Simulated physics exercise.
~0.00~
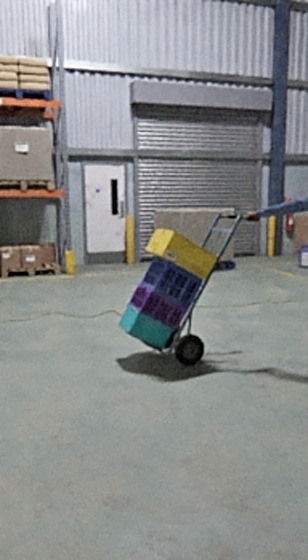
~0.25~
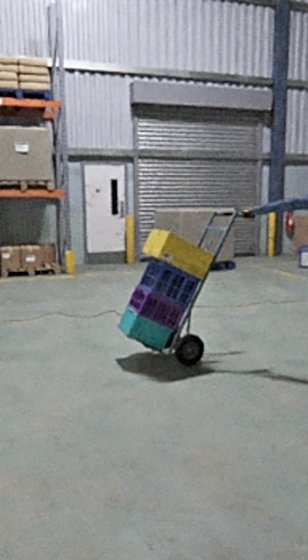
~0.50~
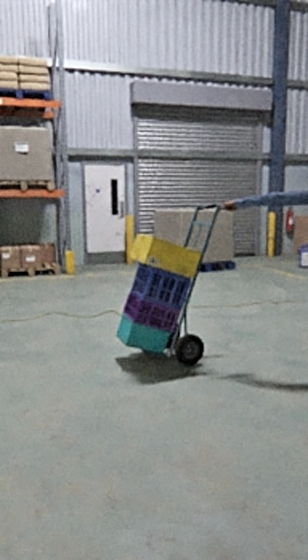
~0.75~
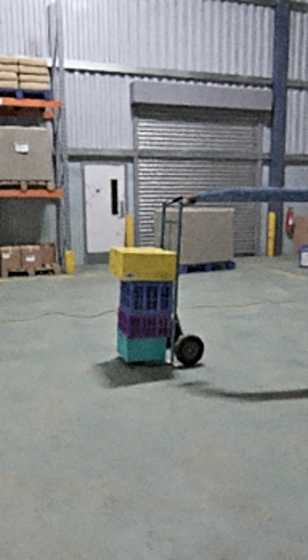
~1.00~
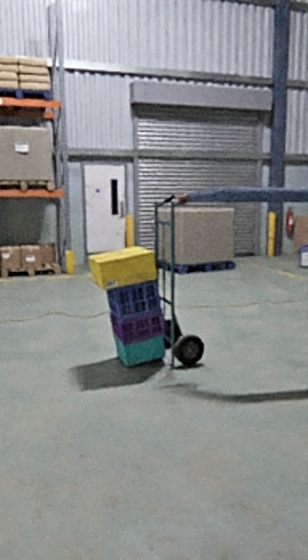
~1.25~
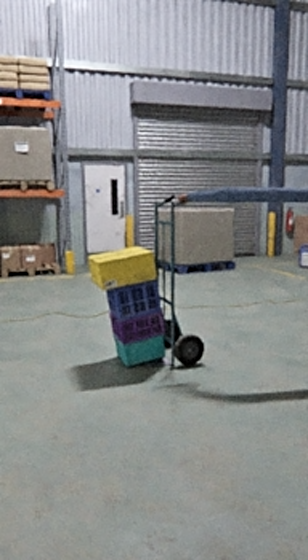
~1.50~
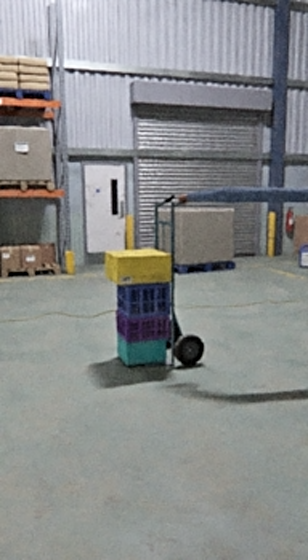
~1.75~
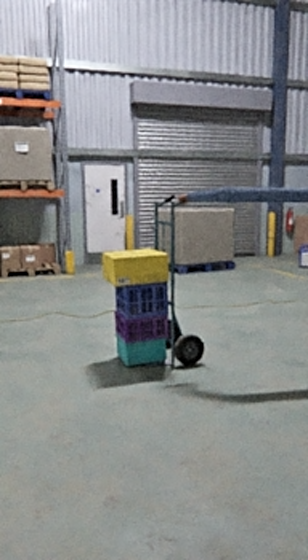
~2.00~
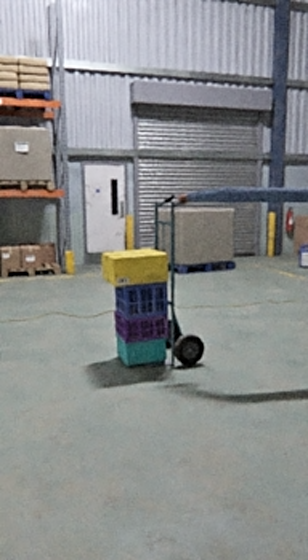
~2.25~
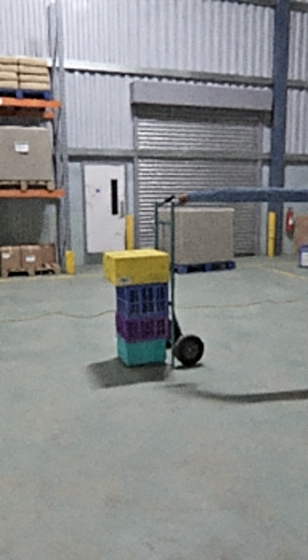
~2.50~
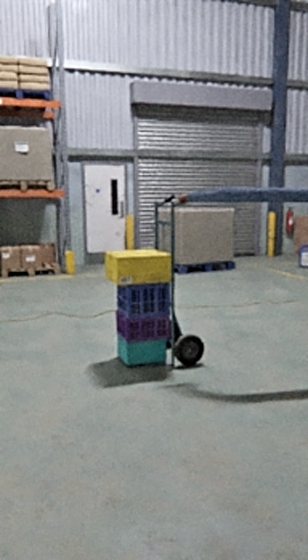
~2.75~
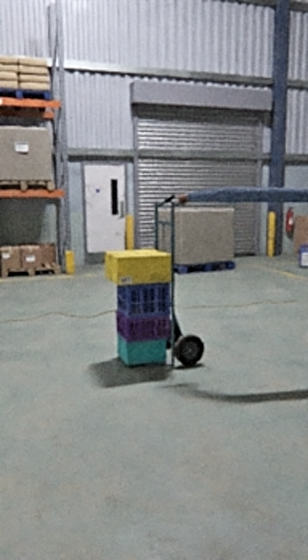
A tilted hand truck carrying four stacked crates, yellow, blue, purple and turquoise, is tipped upright by an arm at the right; the stack leans left away from the frame, rocks back, wobbles slightly and settles upright, still stacked in order.
